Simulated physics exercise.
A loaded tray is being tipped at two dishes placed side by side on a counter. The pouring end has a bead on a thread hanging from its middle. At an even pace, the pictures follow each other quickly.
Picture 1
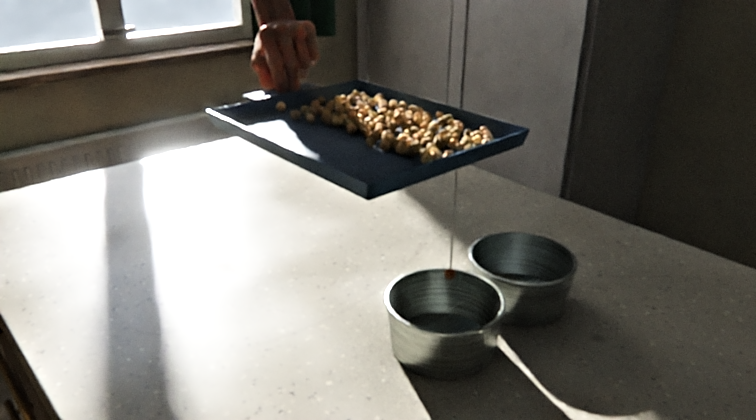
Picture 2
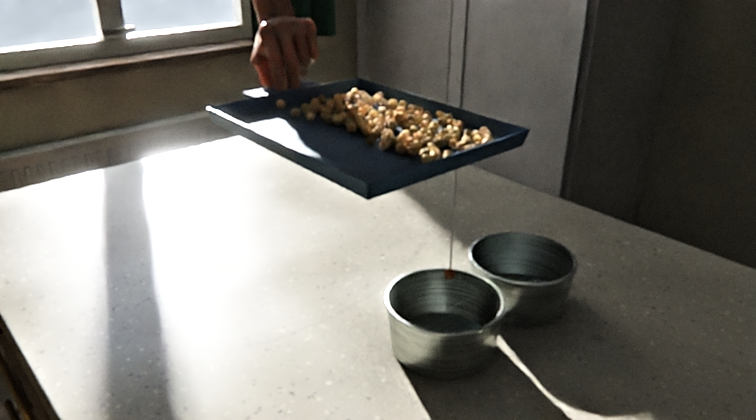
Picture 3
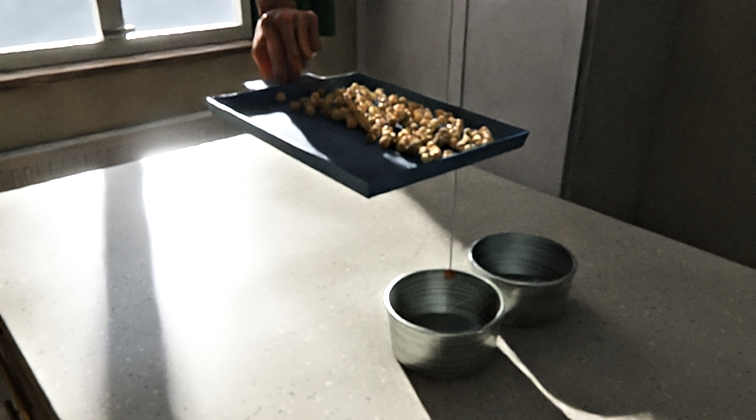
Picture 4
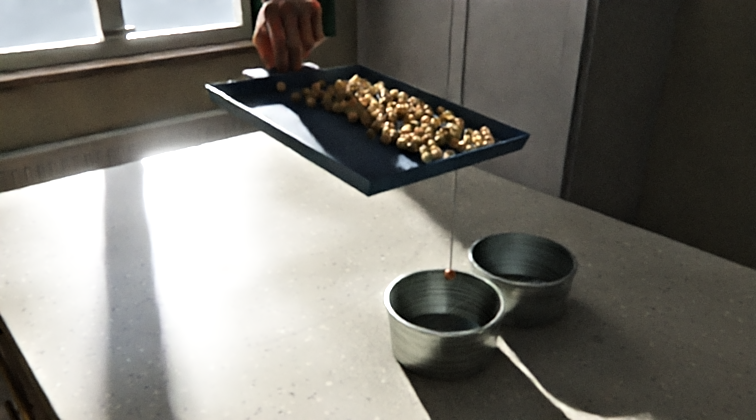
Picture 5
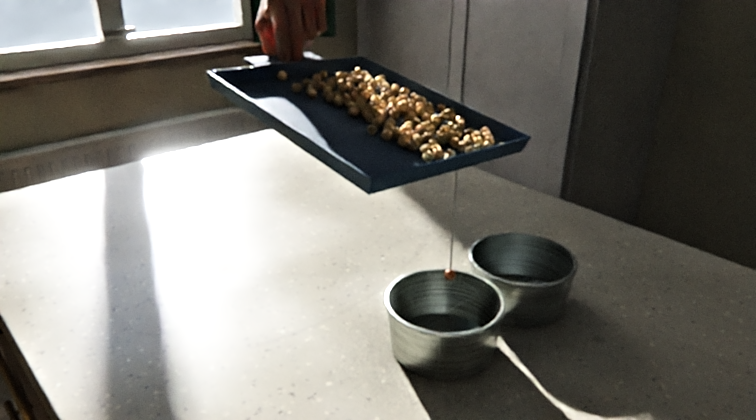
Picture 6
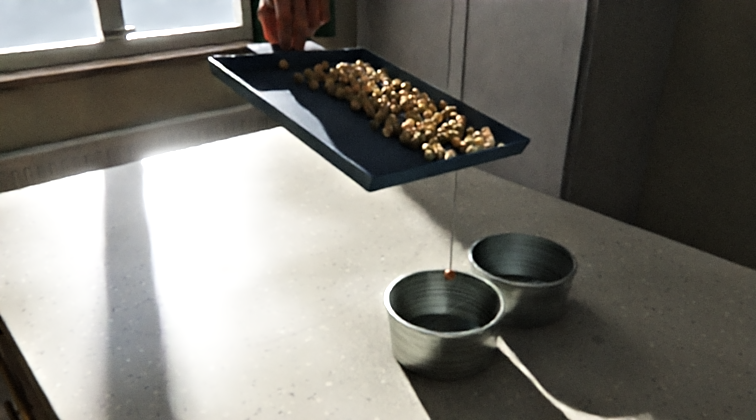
On a pale counter by a window, a hand held a dark tray of chickpeas above two round metal dishes and slowly raised the back edge a little, while the dishes stayed still.
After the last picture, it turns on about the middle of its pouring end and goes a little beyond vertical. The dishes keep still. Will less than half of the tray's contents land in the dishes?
No, more than half gets in.
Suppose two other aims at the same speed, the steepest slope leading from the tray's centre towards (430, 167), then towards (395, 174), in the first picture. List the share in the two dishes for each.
Roughly 20 % in the first case and 20 % in the second.
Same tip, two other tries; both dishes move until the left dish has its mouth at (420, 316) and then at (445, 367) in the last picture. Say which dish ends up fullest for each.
First try, the one on the right; second try, the one on the right.
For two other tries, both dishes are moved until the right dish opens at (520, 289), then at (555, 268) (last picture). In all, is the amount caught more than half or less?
In the first position past half, in the second past half.
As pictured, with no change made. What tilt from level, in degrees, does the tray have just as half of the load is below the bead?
The tilt is near 100° by then.
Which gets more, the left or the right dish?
So the winner turns out to be the right-side one.
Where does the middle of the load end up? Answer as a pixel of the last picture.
The centre comes to rest close to (521, 301).
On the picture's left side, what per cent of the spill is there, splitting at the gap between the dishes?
I make it about 0 percent or so.
Soon, tray tipped steeply; all on the tray.
A while on, tray tipped right over; most on the tray; a stray few in the left dish; a stray few in the right dish; a stray few outside both; about a quarter in the air.
Towards the end, tray tipped past a quarter turn; a small part in the left dish; about two thirds in the right dish; about a quarter outside both.
Finally, tray tipped past a quarter turn; a small part in the left dish; about two thirds in the right dish; about a quarter outside both.
